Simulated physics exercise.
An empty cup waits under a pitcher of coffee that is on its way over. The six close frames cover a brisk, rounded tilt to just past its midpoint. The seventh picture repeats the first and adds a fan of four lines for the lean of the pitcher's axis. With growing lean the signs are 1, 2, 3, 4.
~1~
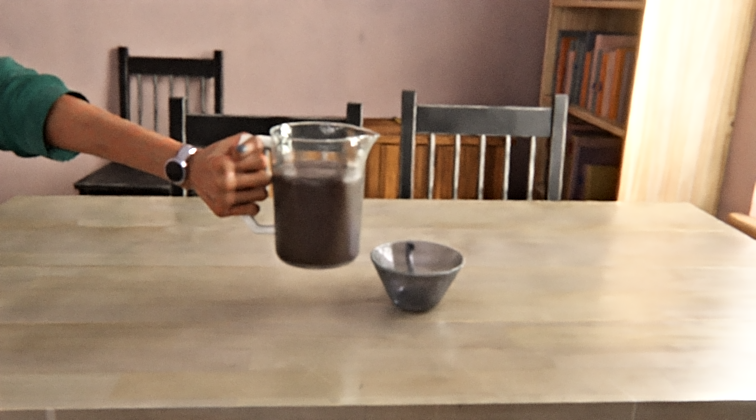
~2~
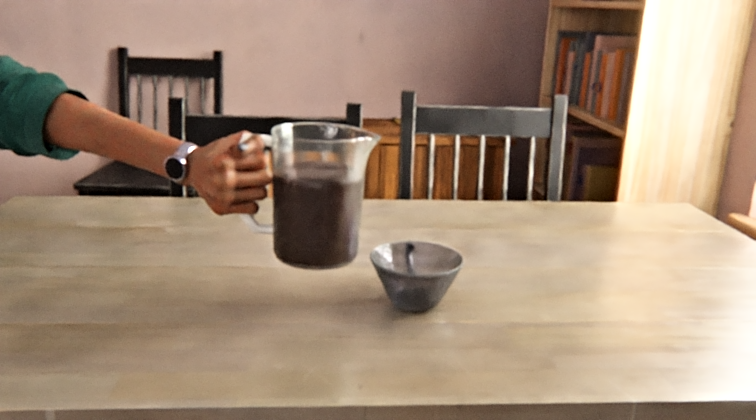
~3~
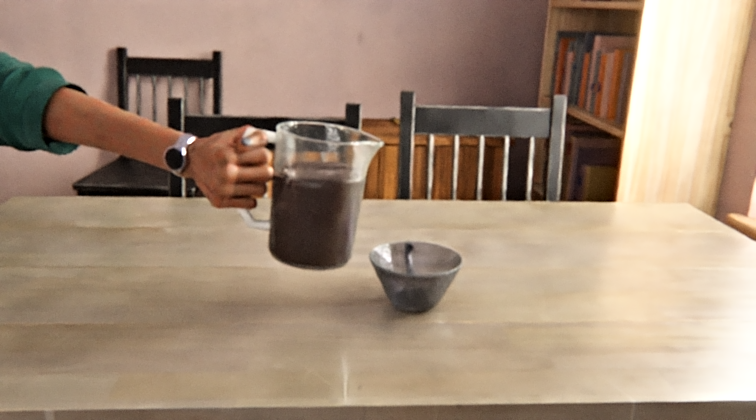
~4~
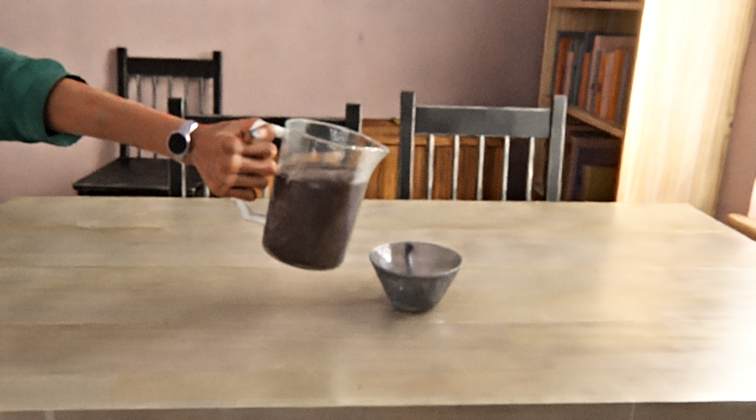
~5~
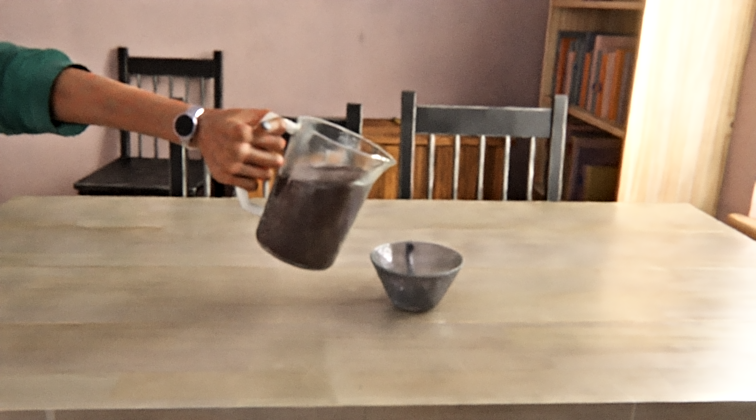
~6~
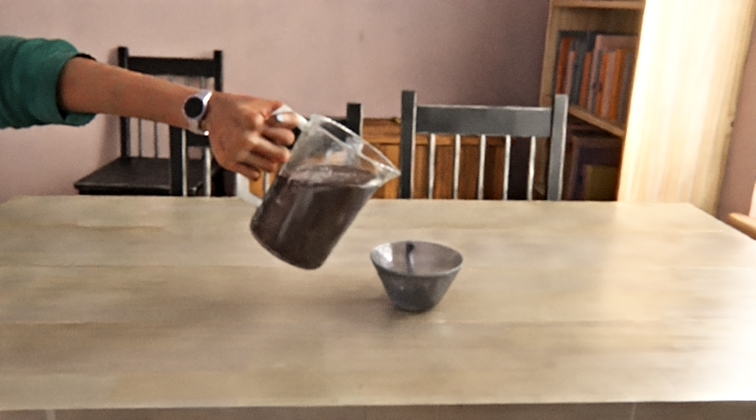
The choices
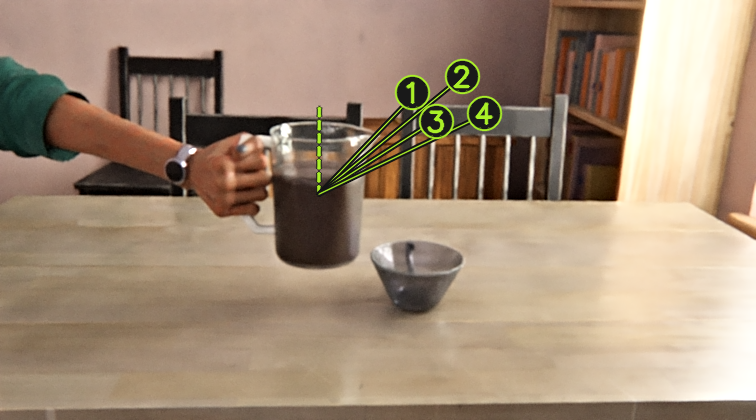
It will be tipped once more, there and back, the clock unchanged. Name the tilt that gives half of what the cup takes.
4 beats the others.
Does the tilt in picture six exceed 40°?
No.
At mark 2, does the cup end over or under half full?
Under.
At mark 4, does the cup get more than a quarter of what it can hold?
Yes, clearly.
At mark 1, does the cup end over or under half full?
Under.
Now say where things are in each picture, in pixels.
The first frame shows upright, lip at (377, 135); rim of the cup round (417, 256); nothing has left yet.
The second frame shows upright, lip at (378, 137); nothing has left yet.
The third frame shows tipped about 6°, lip at (382, 142); nothing has left yet.
The fourth frame shows tipped about 13°, lip at (388, 150); nothing has left yet.
The fifth frame shows tipped about 22°, lip at (395, 161); nothing has left yet.
The sixth frame shows tipped about 31°, lip at (399, 173); nothing has left yet.
On the marked copy, 1 at (402, 106); 2 at (449, 87); 3 at (420, 129); 4 at (469, 121).
With 1, the cup ends with about 5 % of what it can hold.
With 2, the cup ends with about 18 % of what it can hold.
With 3, the cup ends with about 35 % of what it can hold.
With 4, the cup ends with about 52 % of what it can hold; 6 % of the coffee is spilt.
